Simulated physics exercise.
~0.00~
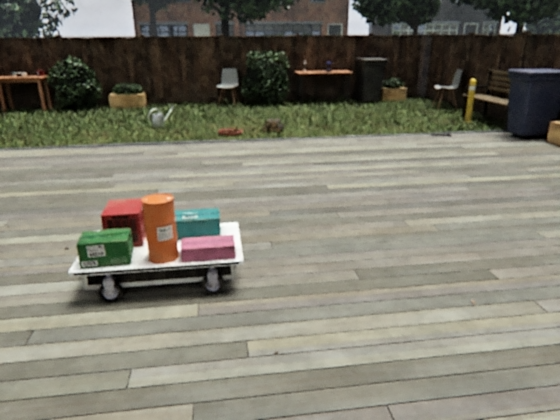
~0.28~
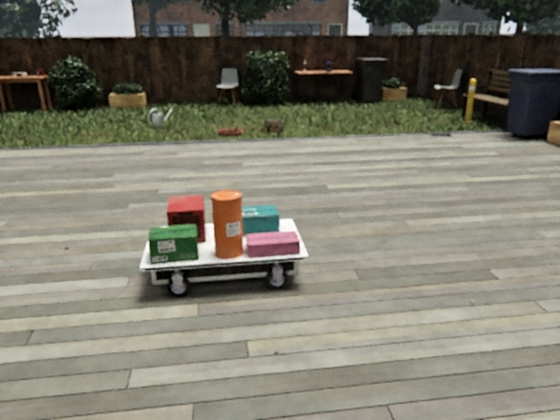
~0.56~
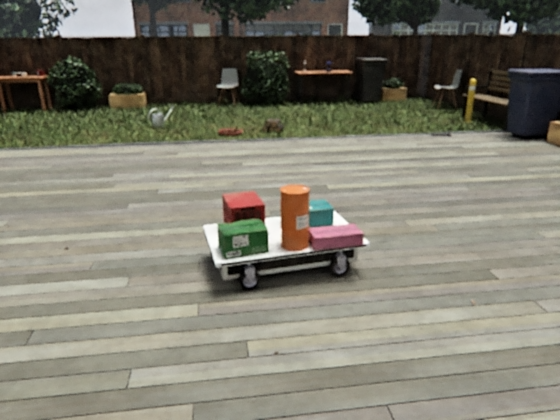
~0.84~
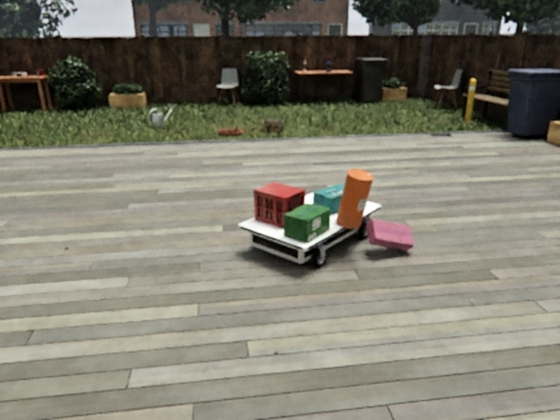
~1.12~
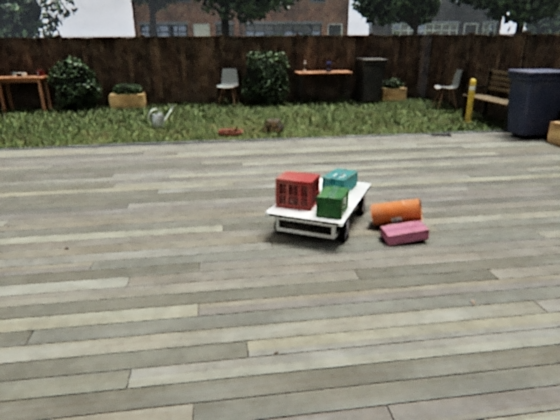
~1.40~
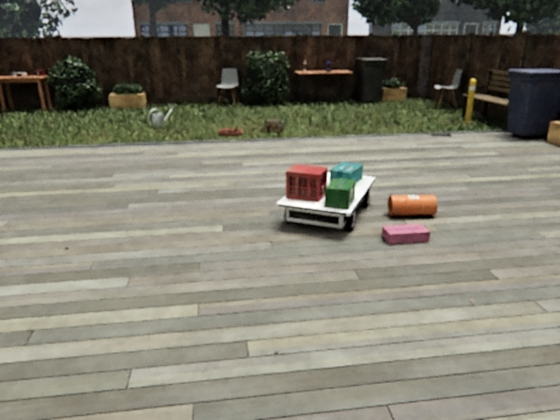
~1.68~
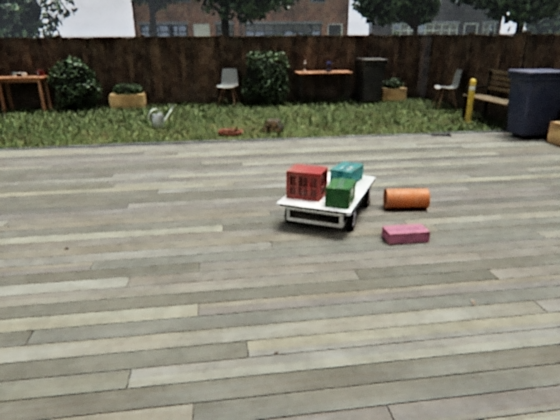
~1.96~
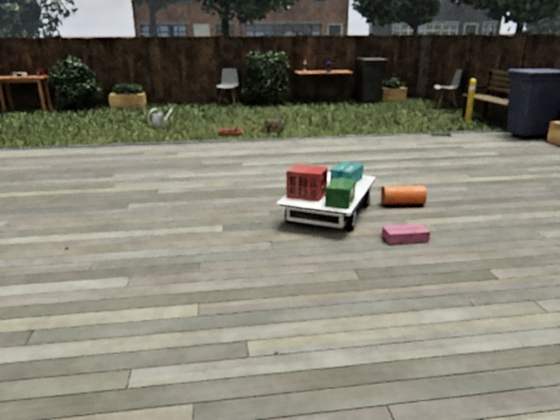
In the video, a flat white cart carrying red, green, turquoise and pink boxes and an orange canister rolls right across a deck and turns away. The pink box slides off, the canister tips and falls on its side, and the cart stops with three boxes aboard.
